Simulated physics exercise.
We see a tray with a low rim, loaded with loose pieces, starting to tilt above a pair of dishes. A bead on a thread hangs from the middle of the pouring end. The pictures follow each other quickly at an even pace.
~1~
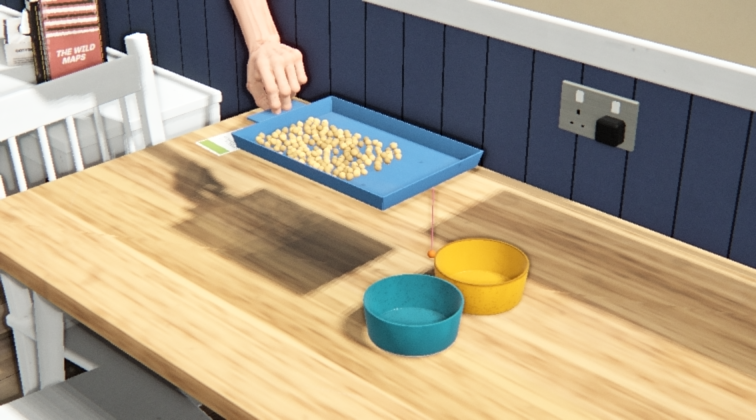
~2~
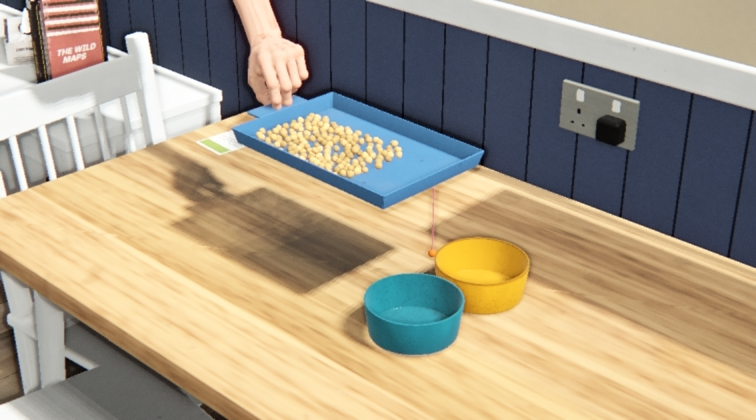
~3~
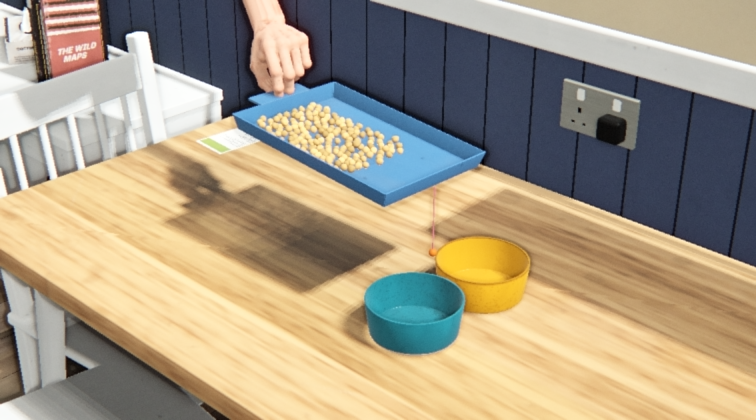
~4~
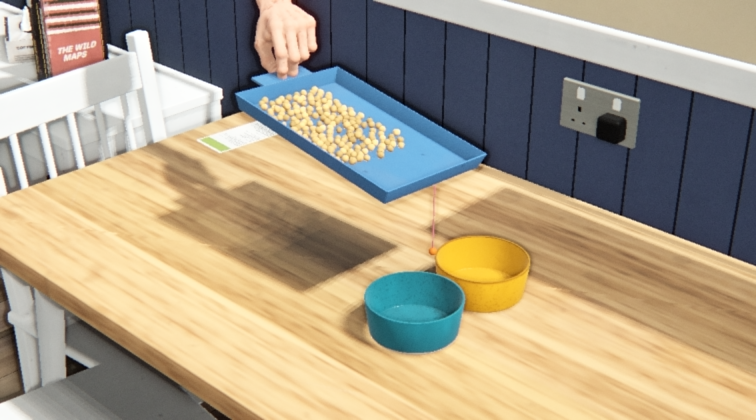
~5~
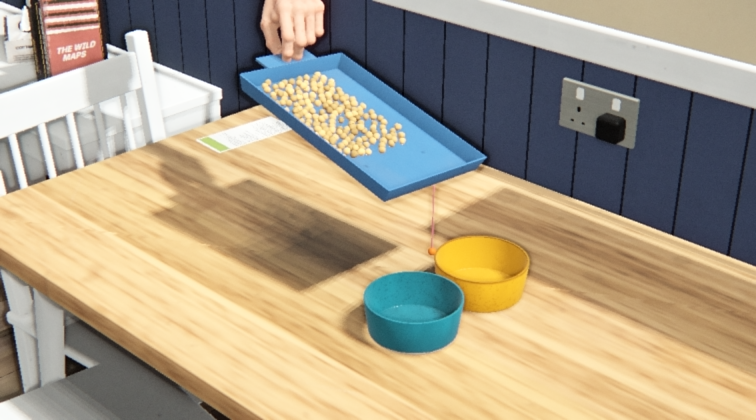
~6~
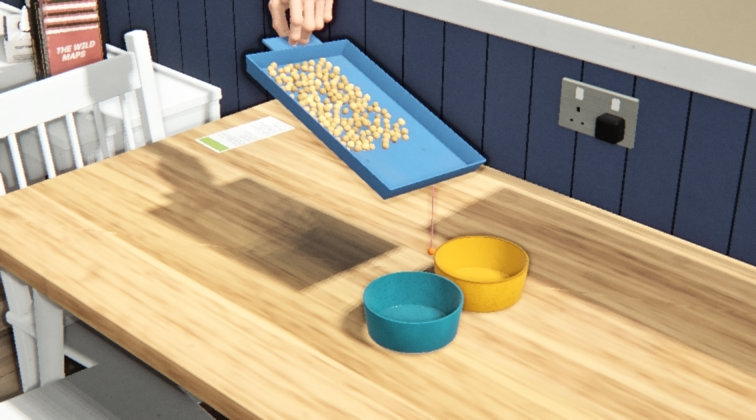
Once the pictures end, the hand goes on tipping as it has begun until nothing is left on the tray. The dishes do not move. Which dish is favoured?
Fuller: The right-hand dish.
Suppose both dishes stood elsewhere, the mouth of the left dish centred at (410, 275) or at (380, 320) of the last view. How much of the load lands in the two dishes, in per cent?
First some 70, then 30 per cent.
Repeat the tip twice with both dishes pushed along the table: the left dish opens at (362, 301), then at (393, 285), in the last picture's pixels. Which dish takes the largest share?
One: The dish on the right. Two: The right dish.
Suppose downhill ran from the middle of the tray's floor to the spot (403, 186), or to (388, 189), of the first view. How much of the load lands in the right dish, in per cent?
Roughly 10 per cent, and 0 per cent.
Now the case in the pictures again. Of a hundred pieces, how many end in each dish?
For the left dish some 0 %, for the right dish some 80 %.
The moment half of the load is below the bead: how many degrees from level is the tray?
At some 100 degrees.
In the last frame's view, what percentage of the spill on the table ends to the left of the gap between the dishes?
About 0 per cent.
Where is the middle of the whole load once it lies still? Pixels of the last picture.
Around (485, 284).
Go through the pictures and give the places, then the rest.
Corners of the pouring end (383, 194) and (477, 151), level; middle of the load (327, 151), dried chickpeas; left dish (451, 332); right dish (518, 291); bead on its thread (431, 254), in the first picture.
Corners of the pouring end (384, 193) and (478, 151), level; middle of the load (328, 148), in the second picture.
Corners of the pouring end (385, 191) and (479, 152), tipped barely, lowest at the right corner; middle of the load (329, 140), in the third picture.
Corners of the pouring end (387, 188) and (480, 153), tipped a little, lowest at the right corner; middle of the load (331, 128), in the fourth picture.
Corners of the pouring end (389, 187) and (481, 156), tipped clearly, lowest at the right corner; middle of the load (333, 117), in the fifth picture.
Corners of the pouring end (391, 186) and (481, 158), tipped clearly, lowest at the right corner; middle of the load (337, 108); left dish (450, 329); right dish (517, 288), in the sixth picture.
Just after the last frame, tray tipped steeply; the larger part on the tray; about a tenth in the air.
A moment on, tray tipped past a quarter turn; roughly a third on the tray; just a few in the left dish; roughly half in the right dish; about a tenth outside both; about a tenth in the air.
Further on, tray tipped past a quarter turn; just a few in the left dish; the larger part in the right dish; about a tenth outside both.
When it is over, tray tipped past a quarter turn; just a few in the left dish; the larger part in the right dish; about a tenth outside both.
